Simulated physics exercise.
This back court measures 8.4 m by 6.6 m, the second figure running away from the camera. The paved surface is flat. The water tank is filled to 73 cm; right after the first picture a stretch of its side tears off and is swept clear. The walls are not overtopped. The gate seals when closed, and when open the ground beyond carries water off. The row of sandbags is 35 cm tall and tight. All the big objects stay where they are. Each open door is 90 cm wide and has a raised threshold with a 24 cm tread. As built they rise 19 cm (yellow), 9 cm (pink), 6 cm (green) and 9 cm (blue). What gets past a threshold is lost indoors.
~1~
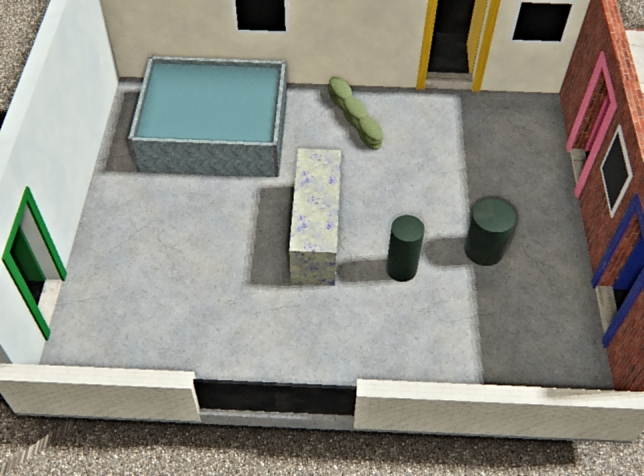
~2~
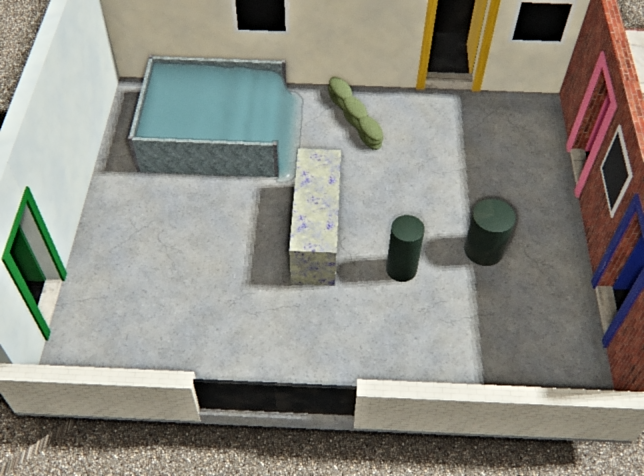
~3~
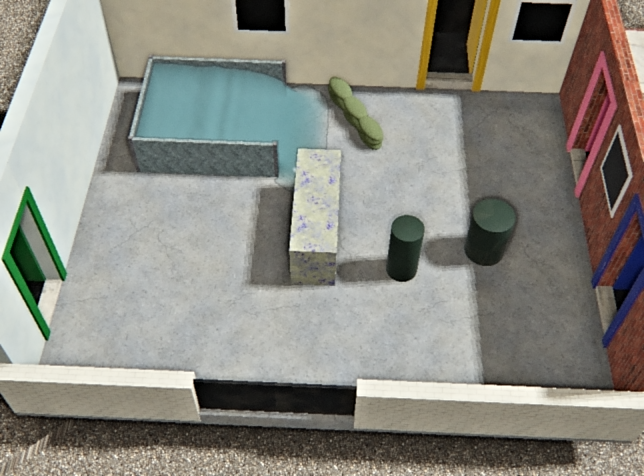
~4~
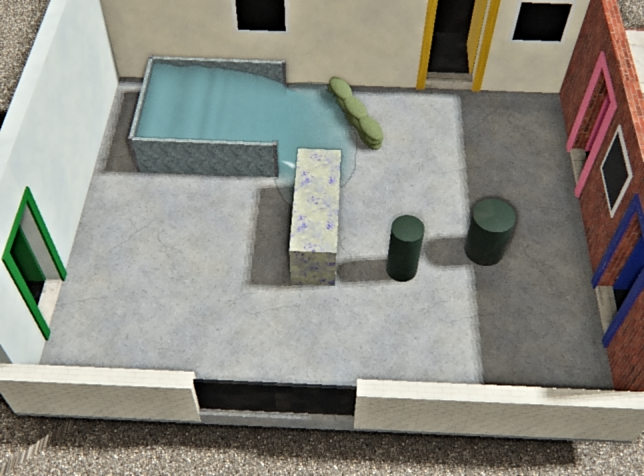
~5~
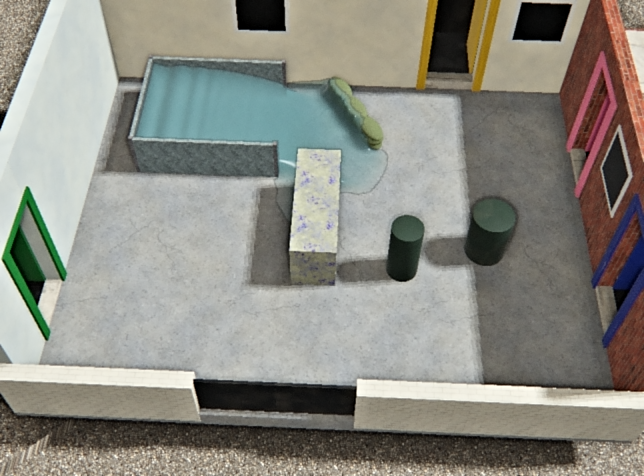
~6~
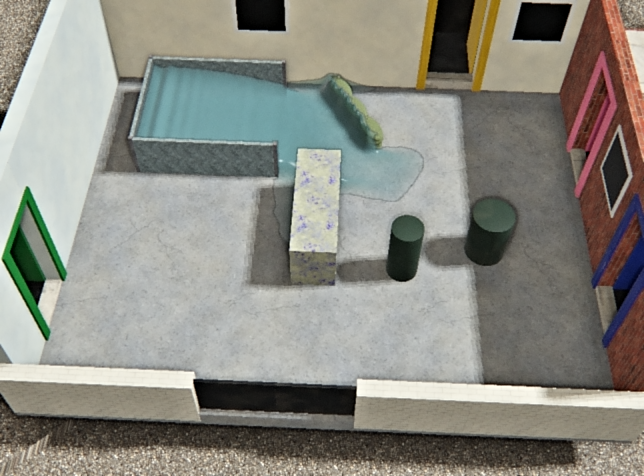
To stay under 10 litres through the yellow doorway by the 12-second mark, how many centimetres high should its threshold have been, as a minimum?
Some 5.5 cm above the ground.
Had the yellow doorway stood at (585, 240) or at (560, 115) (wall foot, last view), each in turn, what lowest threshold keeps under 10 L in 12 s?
About 25 and 12.5 cm.
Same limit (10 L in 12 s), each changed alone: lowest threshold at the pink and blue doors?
Roughly 16 cm at pink and 9.5 cm at blue.
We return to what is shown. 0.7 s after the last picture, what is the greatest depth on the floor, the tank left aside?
Up to some 52 cm.
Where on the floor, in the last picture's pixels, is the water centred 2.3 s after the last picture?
At about (341, 166).
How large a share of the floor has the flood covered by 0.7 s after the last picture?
About 25 per cent.
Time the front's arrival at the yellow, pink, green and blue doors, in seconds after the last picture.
Arrival: Yellow 0.7 s, pink 0.8 s, green 4.5 s, blue 1.6 s.
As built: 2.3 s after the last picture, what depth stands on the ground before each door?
Depths in cm: Yellow 4, pink 18, green 0, blue 7.
Then, 0.7 s after the last picture water covers 25 % of the floor, deepest (52 cm) near (335, 108); it has not reached the yellow door.
Then, 2.3 s after the last picture water covers 60 % of the floor, deepest (34 cm) near (120, 80); 4 cm at the yellow door, 0 litres in over its 19 cm threshold.
Then, 11.3 s after the last picture water covers 100 % of the floor, deepest (13 cm) near (104, 173); 7 cm at the yellow door, 0 litres in over its 19 cm threshold.
At the yellow door as built, the water peaked near 8 cm, 9.5 s after the last picture.
Run again over the same 12 s with other heights there, 19 litres in over 4.5 cm, 5 litres over 6.5 cm. The limit of 10 litres is kept from about 5.5 cm up.
